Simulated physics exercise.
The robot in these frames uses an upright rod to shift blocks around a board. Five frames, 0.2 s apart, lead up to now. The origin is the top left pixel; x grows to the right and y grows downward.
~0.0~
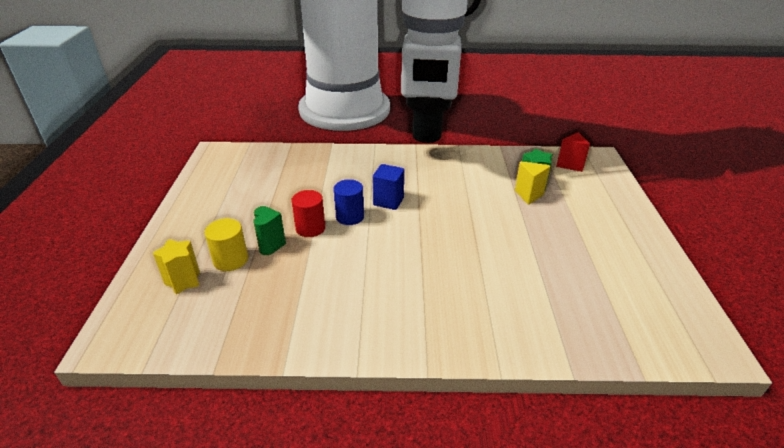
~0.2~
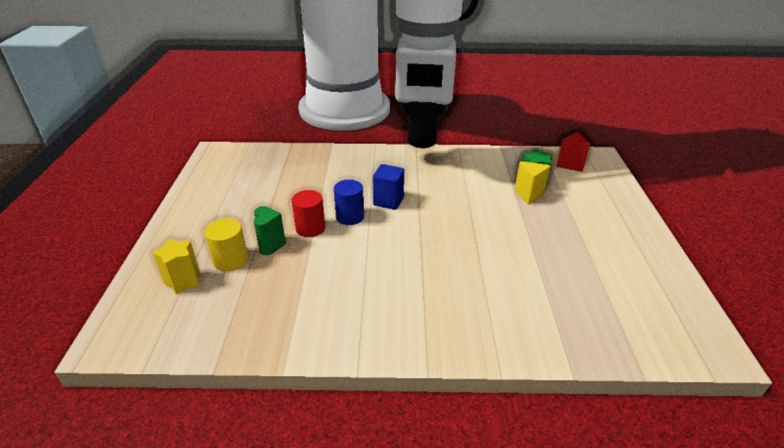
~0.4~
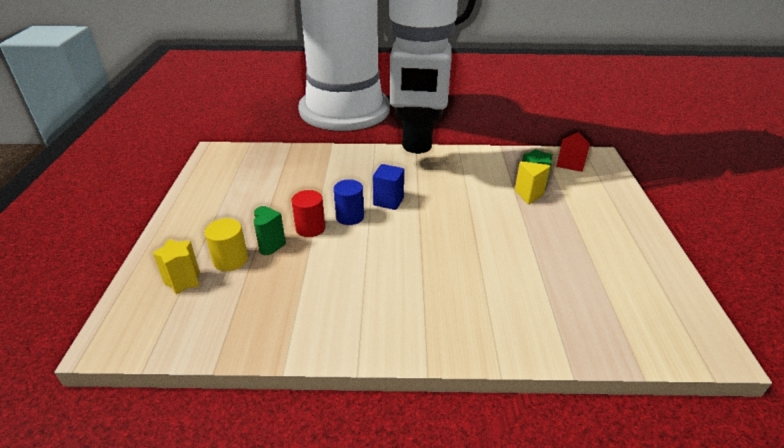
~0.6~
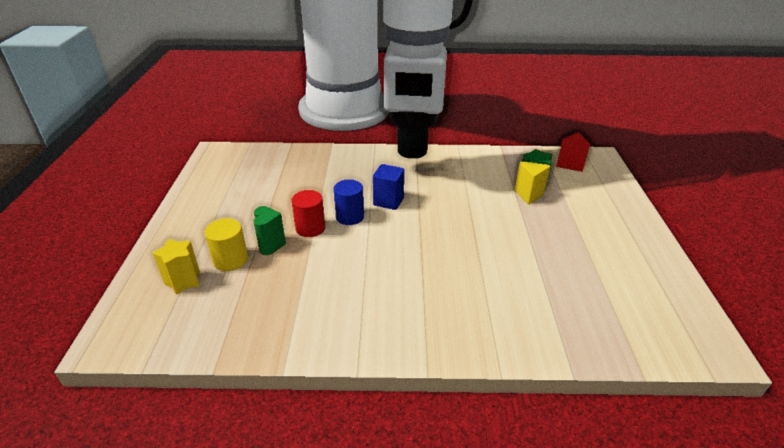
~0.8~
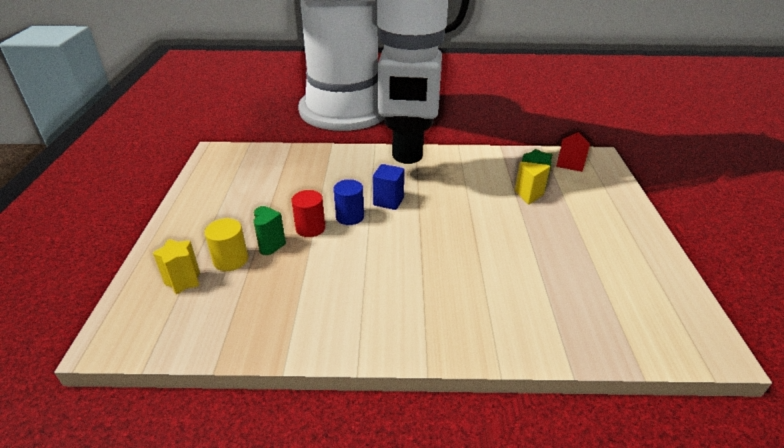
A white robot arm with a black rod tip stands at the back of a pale wooden board on a red surface, seen from the front and slightly above. Yellow, green, red and blue blocks form a diagonal row from the lower left toward the centre, with yellow, green and red blocks at the upper right. The arm shifts slightly left and toward the viewer, nearing the blue cube, while the blocks and camera stay still.
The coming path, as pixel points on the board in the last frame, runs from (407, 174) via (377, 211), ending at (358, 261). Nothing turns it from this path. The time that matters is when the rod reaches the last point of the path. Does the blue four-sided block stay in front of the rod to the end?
In short: Yes.
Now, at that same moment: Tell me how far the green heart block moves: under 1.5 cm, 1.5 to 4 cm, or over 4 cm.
Verdict: Less than 1.5 cm.
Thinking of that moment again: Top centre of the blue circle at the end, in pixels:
The point I'd pick in the picture is (334, 198).
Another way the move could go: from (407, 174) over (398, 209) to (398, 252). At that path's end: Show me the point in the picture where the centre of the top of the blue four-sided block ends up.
Expect it around (360, 201).
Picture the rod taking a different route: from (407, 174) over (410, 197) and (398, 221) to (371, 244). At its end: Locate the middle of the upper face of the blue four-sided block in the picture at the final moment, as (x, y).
About (362, 190).
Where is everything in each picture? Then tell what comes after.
In the first picture, rod tip at (427, 136); block tops, green heart block at (265, 214); red circle at (307, 198); blue circle at (348, 187); blue four-sided block at (389, 172).
In the second picture, rod at (422, 142); blocks unchanged.
In the third picture, rod at (417, 147); blocks unchanged.
In the fourth picture, rod at (412, 152); blocks unchanged.
In the fifth picture, rod at (408, 156); green heart block at (265, 214); red circle at (307, 198); blue circle at (348, 187); blue four-sided block at (389, 172).
What follows on the original path. One third of the way, rod at (386, 179); blue four-sided block at (380, 185).
Two thirds of the way, rod at (369, 207); red circle at (304, 198); blue circle at (335, 195); blue four-sided block at (368, 216), turned 25° anticlockwise.
At the end, rod at (357, 241); green heart block in place; red circle at (302, 198); blue circle at (334, 198); blue four-sided block at (359, 253), turned 35° anticlockwise.
